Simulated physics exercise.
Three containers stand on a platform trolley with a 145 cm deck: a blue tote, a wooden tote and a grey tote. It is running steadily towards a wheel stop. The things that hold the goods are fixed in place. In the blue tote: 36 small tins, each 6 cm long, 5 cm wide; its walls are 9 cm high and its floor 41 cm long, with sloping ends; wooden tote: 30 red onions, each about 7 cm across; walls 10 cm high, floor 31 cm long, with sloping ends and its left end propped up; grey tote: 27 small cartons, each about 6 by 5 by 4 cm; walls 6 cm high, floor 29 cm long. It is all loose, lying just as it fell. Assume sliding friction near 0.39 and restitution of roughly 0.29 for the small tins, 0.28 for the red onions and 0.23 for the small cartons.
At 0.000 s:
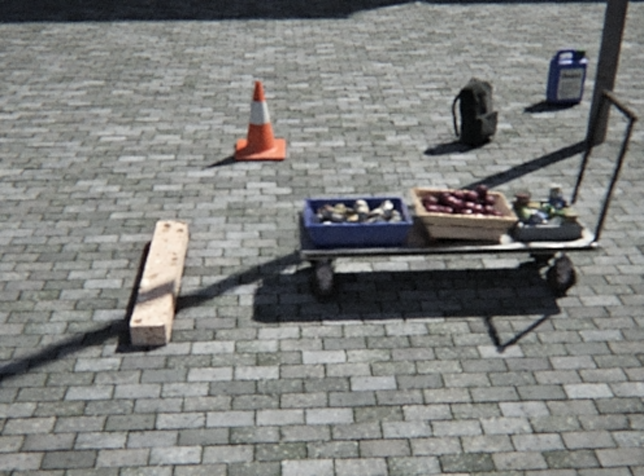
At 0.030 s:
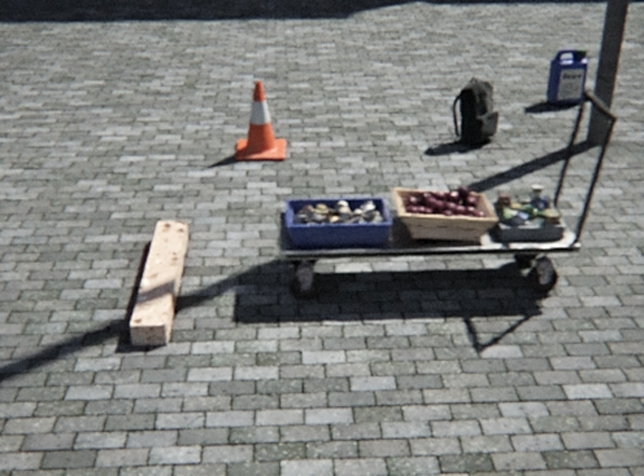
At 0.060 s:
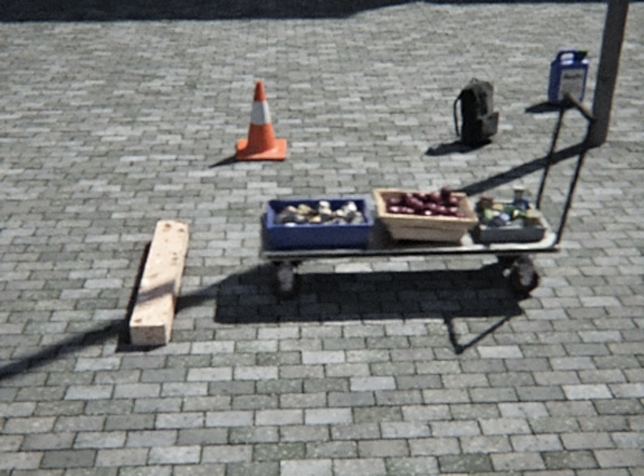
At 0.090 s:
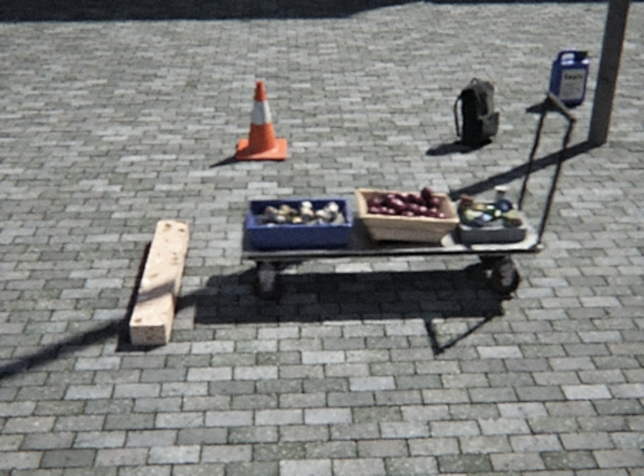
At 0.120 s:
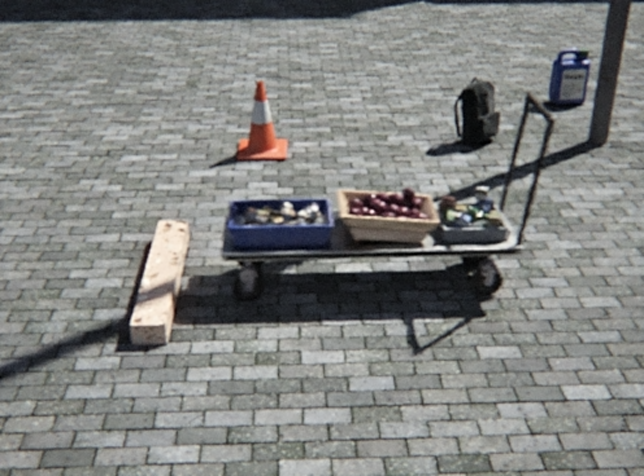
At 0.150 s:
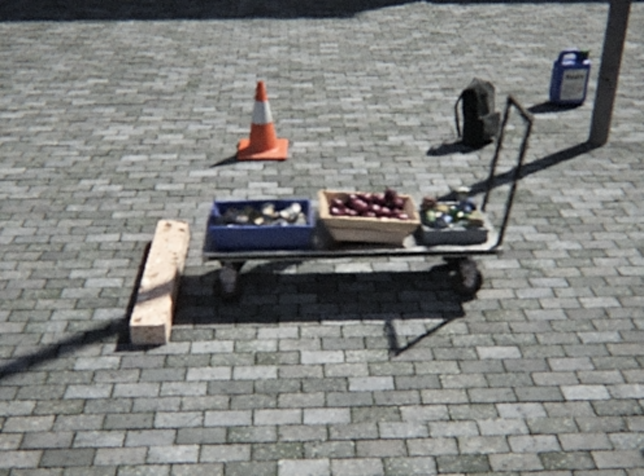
A trolley carrying a blue tote, a wooden tote of red onions and a grey tote rolled steadily left across grey paving, past an orange cone and a backpack, drawing closer to a wooden beam.
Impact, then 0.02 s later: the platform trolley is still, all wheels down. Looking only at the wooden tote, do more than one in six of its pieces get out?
What gets out climbs above a sixth.
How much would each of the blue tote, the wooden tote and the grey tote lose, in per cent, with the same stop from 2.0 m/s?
In that case the blue tote sheds 10 per cent of its load, the wooden tote 10 per cent, and the grey tote 10 per cent.
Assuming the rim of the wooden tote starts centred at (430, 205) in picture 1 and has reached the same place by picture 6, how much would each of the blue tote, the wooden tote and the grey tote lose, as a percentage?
Blue tote 10, wooden tote 10, grey tote 10 per cent.
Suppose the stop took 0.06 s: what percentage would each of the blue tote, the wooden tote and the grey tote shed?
With that change, blue tote 20 per cent, wooden tote 30 per cent, grey tote 20 per cent.
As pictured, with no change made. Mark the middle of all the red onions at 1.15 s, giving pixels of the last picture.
The middle is around (315, 222).
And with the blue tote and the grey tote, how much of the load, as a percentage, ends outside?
Load lost - blue tote: 20 %; grey tote: 30 %.
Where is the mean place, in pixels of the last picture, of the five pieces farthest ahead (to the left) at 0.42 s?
Centre approx. at (170, 197) px.
After 0.20 s, impact.
After 0.30 s, 0 of 36 out of the blue tote, 1 of 30 out of the wooden tote and 4 of 27 out of the grey tote.
After 0.42 s, 4 of 36 out of the blue tote, 5 of 30 out of the wooden tote and 7 of 27 out of the grey tote.
After 0.65 s, 7 of 36 out of the blue tote, 10 of 30 out of the wooden tote and 8 of 27 out of the grey tote.
Final count (at 1.15 s), 8 of 36 out of the blue tote, 10 of 30 out of the wooden tote and 8 of 27 out of the grey tote. Asked share, 10 of 30, 33 per cent.
